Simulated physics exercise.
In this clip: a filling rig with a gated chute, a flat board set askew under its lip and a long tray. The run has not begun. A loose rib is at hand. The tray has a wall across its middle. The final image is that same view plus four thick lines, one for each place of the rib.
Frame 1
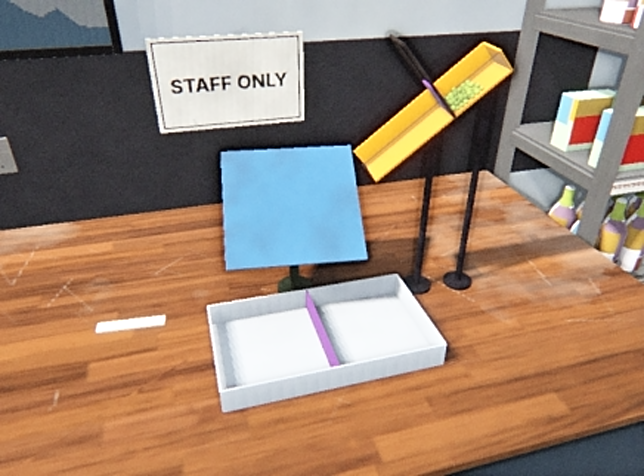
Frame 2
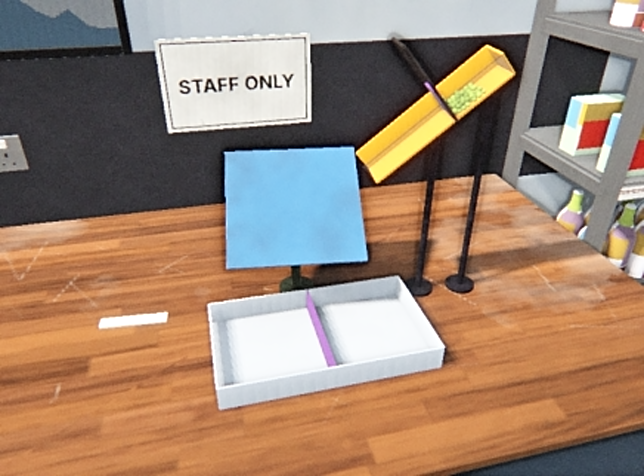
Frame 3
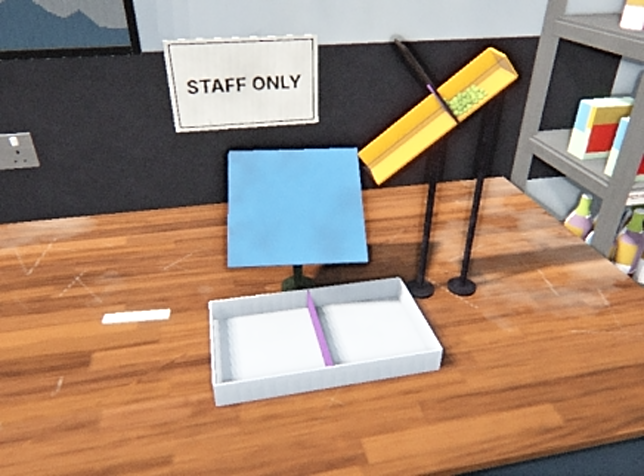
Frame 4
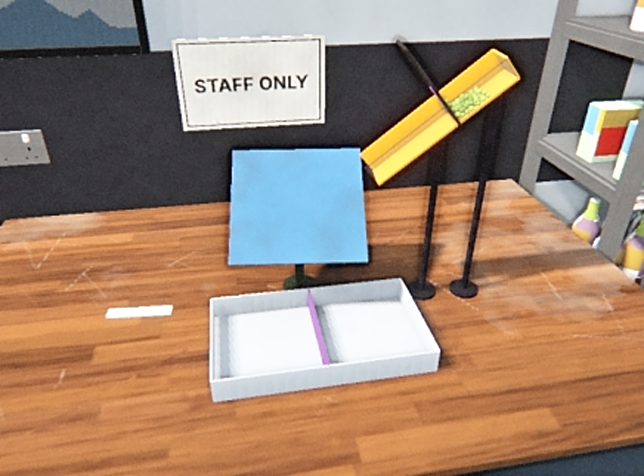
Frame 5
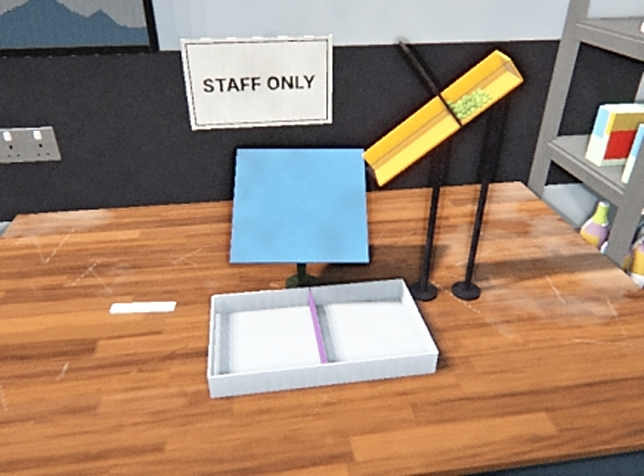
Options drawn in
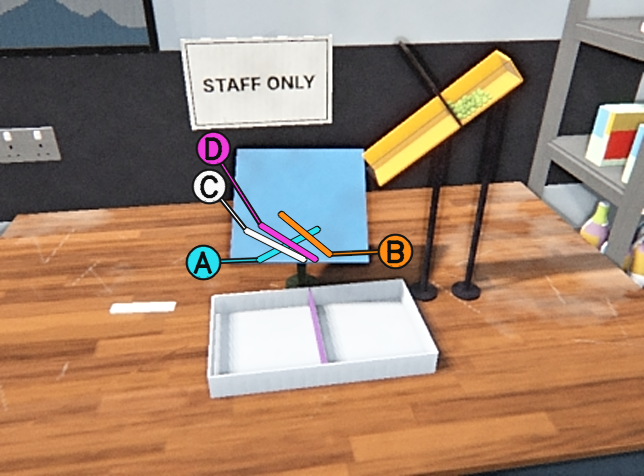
The clip opens on a wooden counter with a tilted blue board, a white tray split by a purple divider, and green peas behind a gate in a raised yellow chute. The view drifts slightly, the staff-only sign shifting rightward and more of the wall socket appearing, while the rig stays still.
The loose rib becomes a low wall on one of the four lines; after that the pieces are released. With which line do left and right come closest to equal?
Choose C.
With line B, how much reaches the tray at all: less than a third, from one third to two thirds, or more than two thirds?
More than two thirds.
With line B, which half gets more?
More lands on the right.
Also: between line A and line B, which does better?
It is A.
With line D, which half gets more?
Right.
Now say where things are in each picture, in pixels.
In the first frame, load behind the gate at (456, 100), dried peas; lip of the chute at (372, 174), sloping fairly steeply.
In the second frame, middle of the board at (294, 204), tilted fairly steeply; middle of its low edge at (298, 264); of its high edge at (290, 149).
In the third frame, front corners of the tray at (214, 385) and (442, 350); front end of its middle wall at (333, 367); gate still shut at (435, 93).
In the fourth frame, middle of the load at (463, 107); lip at (376, 178).
In the fifth frame, middle of the load at (465, 108); lip at (378, 178).
On the marked copy, line A from (317, 229) to (259, 259); line B from (281, 214) to (329, 254); line C from (246, 230) to (303, 259); line D from (261, 225) to (315, 259).
For line A, of what is caught, most in the left half, about a quarter in the right.
For line B, of what is caught, a stray few in the left half, nearly all in the right.
For line C, of what is caught, about half in the left half, about half in the right.
For line D, of what is caught, a small part in the left half, most in the right.
